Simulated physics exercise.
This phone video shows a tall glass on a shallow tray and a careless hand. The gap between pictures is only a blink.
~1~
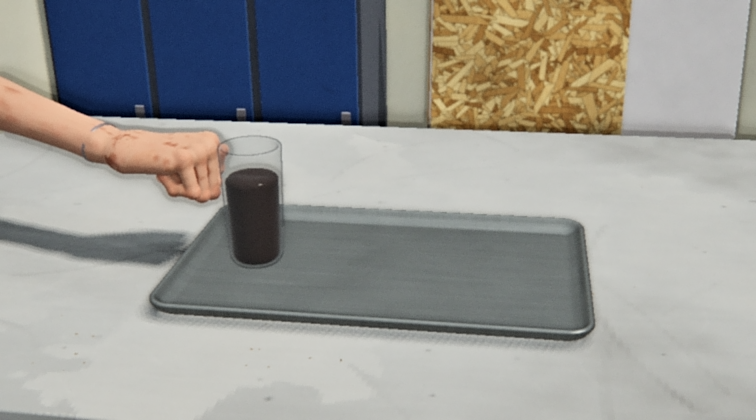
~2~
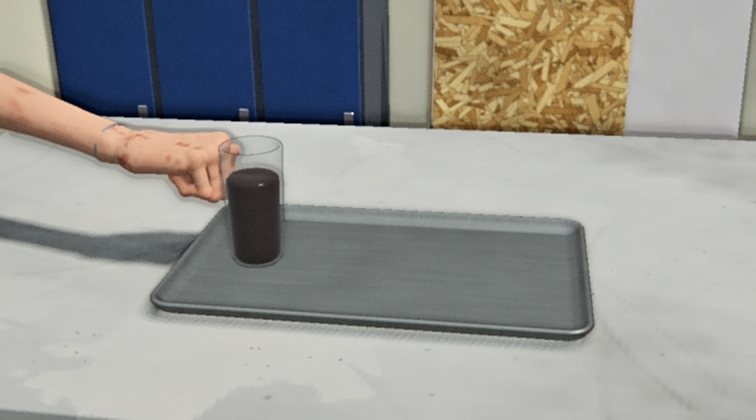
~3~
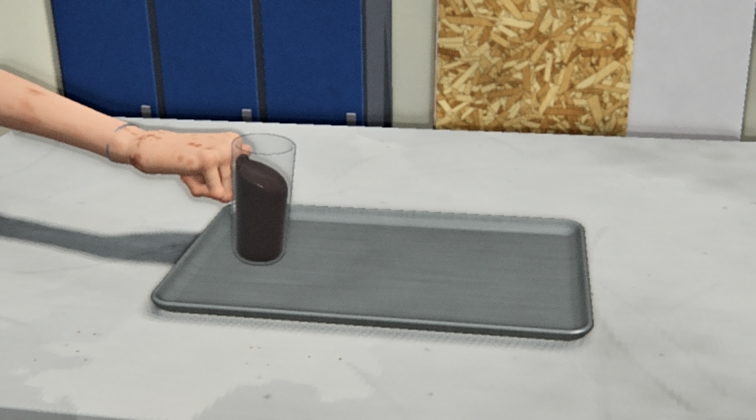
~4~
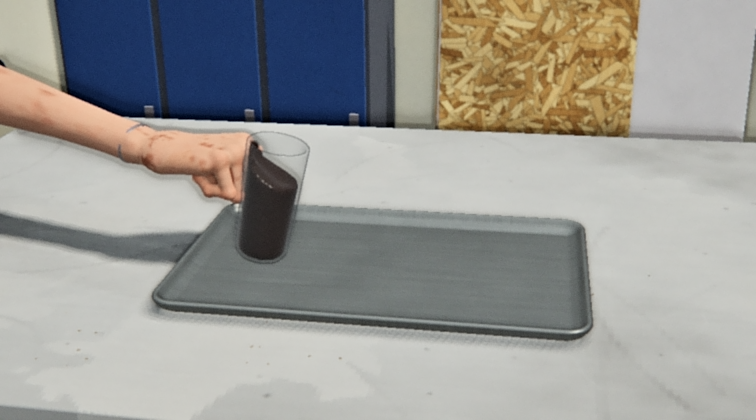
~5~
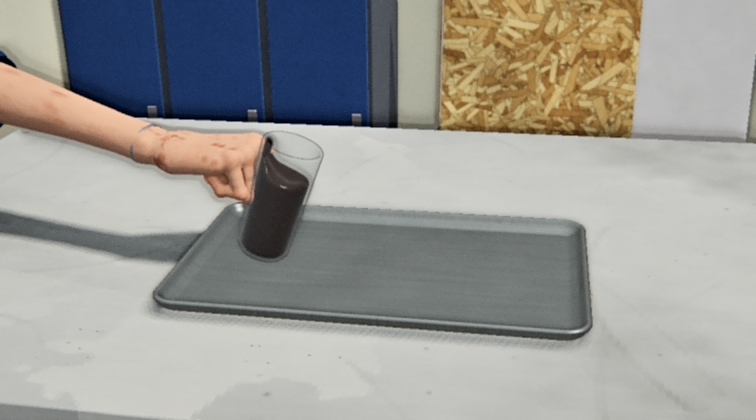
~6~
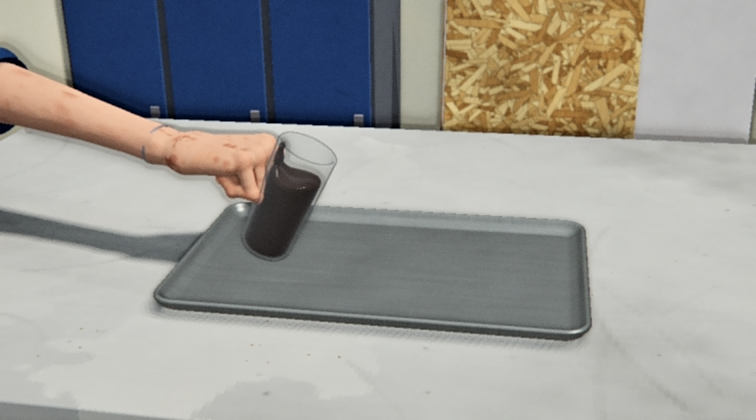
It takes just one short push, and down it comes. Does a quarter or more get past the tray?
Yes, a quarter or more gets past it.
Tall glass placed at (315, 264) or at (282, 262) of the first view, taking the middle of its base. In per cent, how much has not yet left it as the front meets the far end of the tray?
Around 70 percent in the first try, around 65 percent in the second.
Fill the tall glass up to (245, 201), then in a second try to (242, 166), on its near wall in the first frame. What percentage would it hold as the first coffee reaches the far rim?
55 % and 50 %.
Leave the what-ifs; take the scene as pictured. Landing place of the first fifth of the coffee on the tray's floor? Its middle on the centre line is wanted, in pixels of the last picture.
(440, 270).
A moment on, the tall glass is falling and 100 per cent is in the glass, 0 on the tray and 0 above or beyond its rim.
Next, the tall glass lies on its side and 67 per cent is in the glass, 18 on the tray and 16 above or beyond its rim.
Then the tall glass lies on its side and 39 per cent is in the glass, 48 on the tray and 13 above or beyond its rim.
Later the tall glass lies on its side and 22 per cent is in the glass, 36 on the tray and 41 above or beyond its rim.
At rest 58 per cent is held by tray and glass, 42 is off the tray.
